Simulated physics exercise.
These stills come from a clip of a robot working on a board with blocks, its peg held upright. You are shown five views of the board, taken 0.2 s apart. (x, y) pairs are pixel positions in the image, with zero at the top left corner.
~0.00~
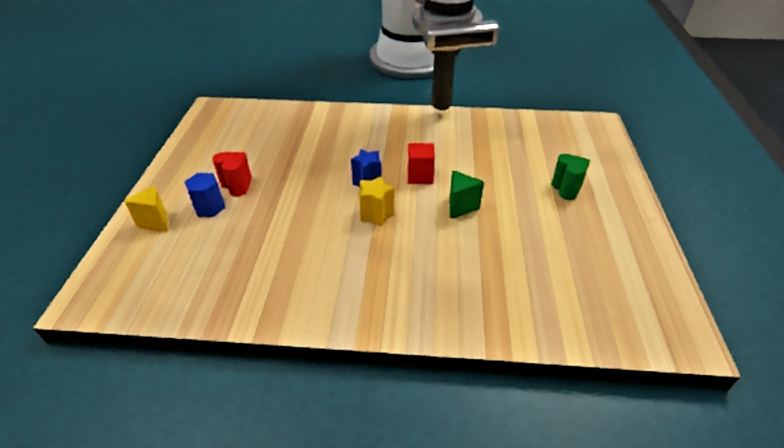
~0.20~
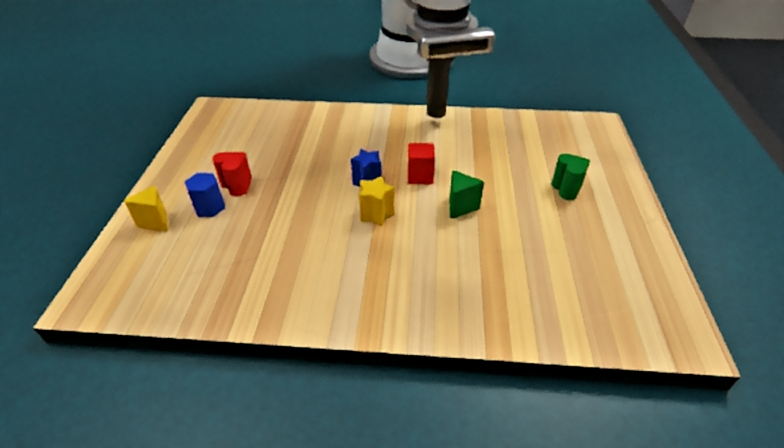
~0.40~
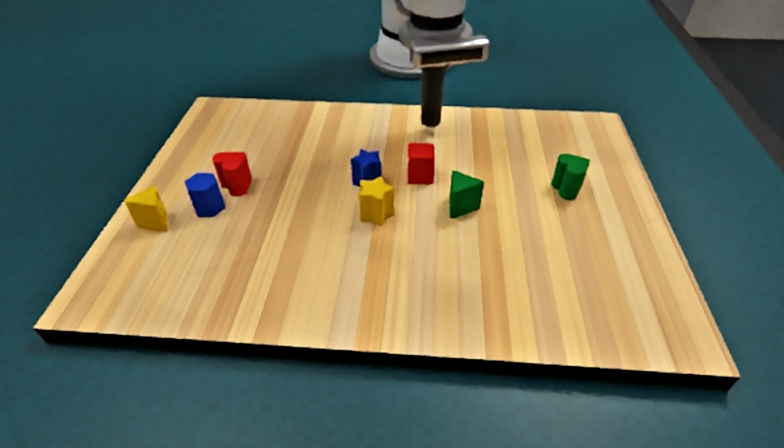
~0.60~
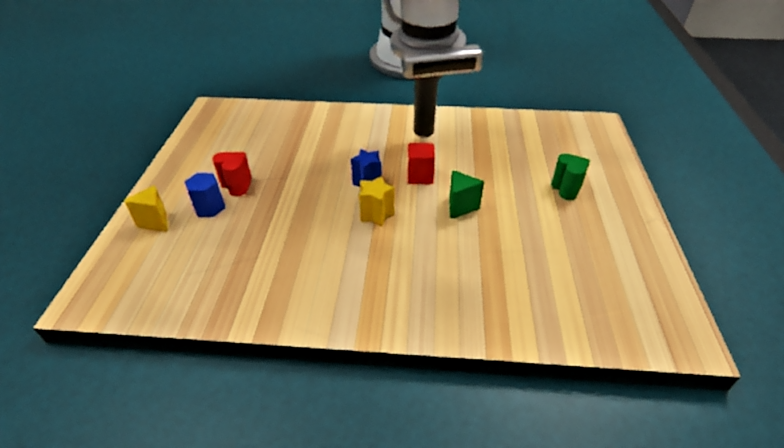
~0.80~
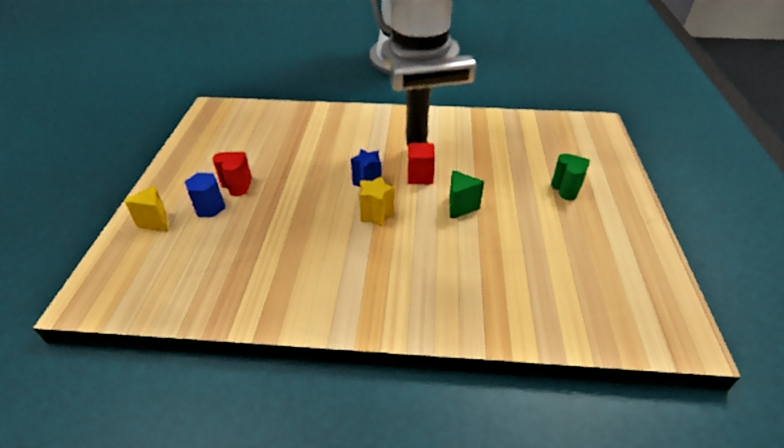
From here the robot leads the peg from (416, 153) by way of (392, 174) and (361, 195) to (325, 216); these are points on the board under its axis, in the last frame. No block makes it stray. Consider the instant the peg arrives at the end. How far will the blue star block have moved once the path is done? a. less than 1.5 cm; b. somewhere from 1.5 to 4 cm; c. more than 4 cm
Answer: C.
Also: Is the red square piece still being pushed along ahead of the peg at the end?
No, that is not how it ends up.
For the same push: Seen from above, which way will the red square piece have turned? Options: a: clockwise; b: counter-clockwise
The answer is b.
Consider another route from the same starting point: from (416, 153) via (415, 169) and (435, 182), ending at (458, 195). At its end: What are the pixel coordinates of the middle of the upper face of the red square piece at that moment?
Expect it around (442, 179).
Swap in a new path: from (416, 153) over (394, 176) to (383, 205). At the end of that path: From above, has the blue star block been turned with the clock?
Yes - that is the case.
The first path, step by step. One third of the way, peg at (391, 165); red square piece at (420, 153), turned 35° anticlockwise.
Two thirds of the way, peg at (360, 186); blue star block at (338, 165), turned 25° clockwise; red square piece at (420, 153), turned 35° anticlockwise.
At the end, peg at (324, 207); blue star block at (328, 167), turned 70° clockwise; yellow star block not moved; red square piece at (420, 153), turned 35° anticlockwise.
